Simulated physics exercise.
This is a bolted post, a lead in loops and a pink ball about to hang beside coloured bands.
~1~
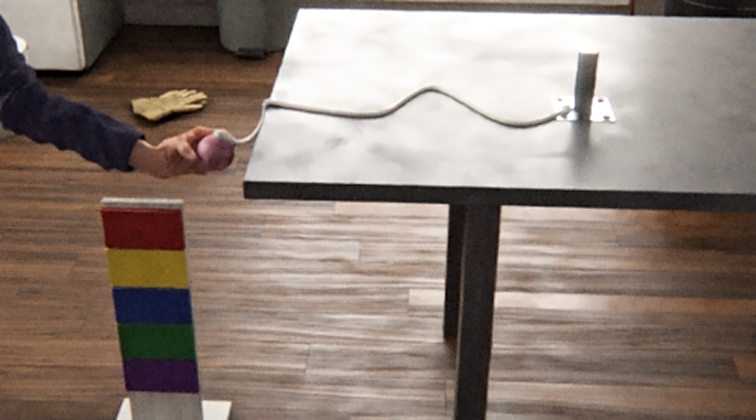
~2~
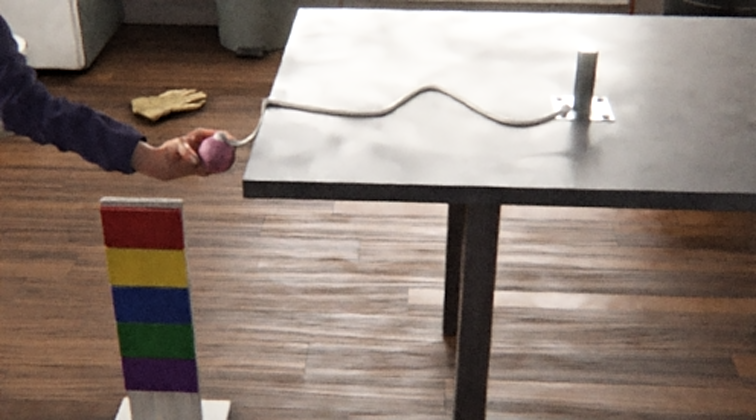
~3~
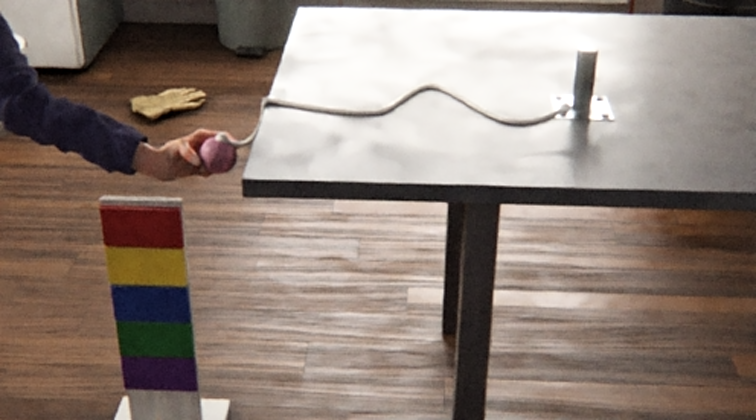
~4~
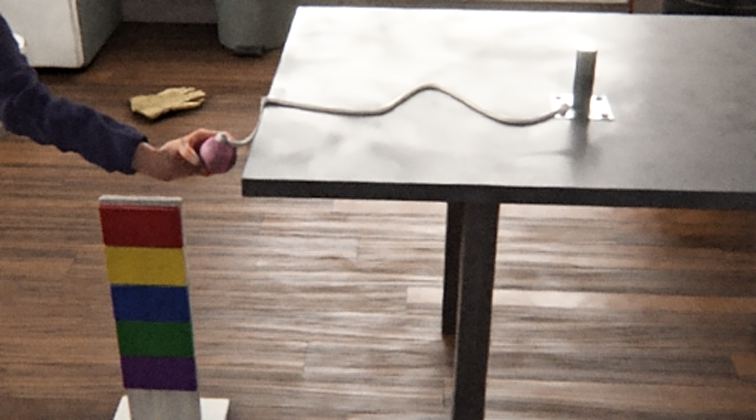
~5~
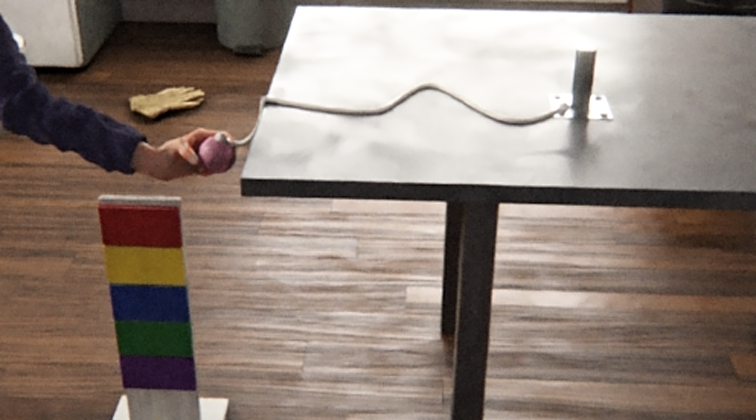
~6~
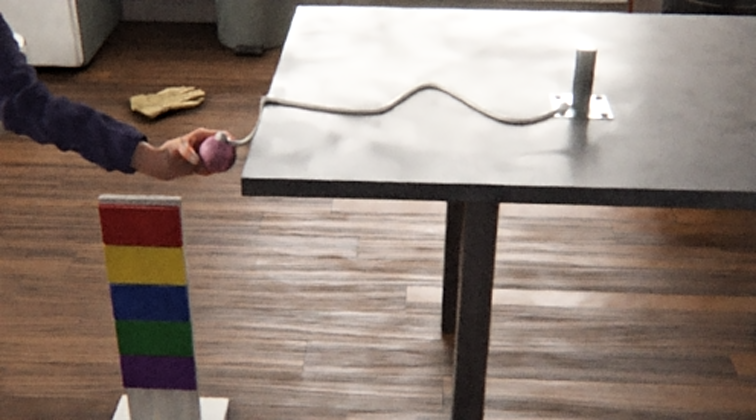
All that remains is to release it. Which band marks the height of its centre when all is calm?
Its centre hangs level with the yellow band.
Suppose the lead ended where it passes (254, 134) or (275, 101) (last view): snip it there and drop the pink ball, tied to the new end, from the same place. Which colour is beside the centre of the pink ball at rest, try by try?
Taking them in turn: Red; no band.
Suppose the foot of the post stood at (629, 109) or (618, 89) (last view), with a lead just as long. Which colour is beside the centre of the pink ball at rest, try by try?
Try by try: Red; red.
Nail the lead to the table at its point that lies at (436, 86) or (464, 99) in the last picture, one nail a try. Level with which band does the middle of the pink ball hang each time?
In that order: Red; red.
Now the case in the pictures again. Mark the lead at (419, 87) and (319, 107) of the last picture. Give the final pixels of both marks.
Near (363, 99) and (267, 132).
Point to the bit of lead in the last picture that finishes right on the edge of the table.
It lies at about (350, 111).
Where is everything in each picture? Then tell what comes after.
Pink ball (216, 153); red (143, 231); yellow (147, 270); blue (152, 307); green (156, 343); purple (160, 377), in the first frame.
Pink ball (217, 154); lead through (539, 120) (470, 104) (416, 91) (359, 113) (277, 103), in the second frame.
Pink ball (218, 156), in the third frame.
Pink ball (218, 156); lead through (538, 119) (469, 102) (415, 90) (358, 112) (276, 101), in the fourth frame.
Pink ball (217, 155), in the fifth frame.
Pink ball (217, 155); lead through (537, 118) (468, 101) (415, 89) (357, 111) (275, 101), in the sixth frame.
Early on, ball near (235, 262); level with yellow.
Midway, ball near (308, 259); level with yellow.
Near the end, ball near (263, 266); level with yellow.
Finally, ball near (270, 266); level with yellow. Its middle rests at the yellow band.
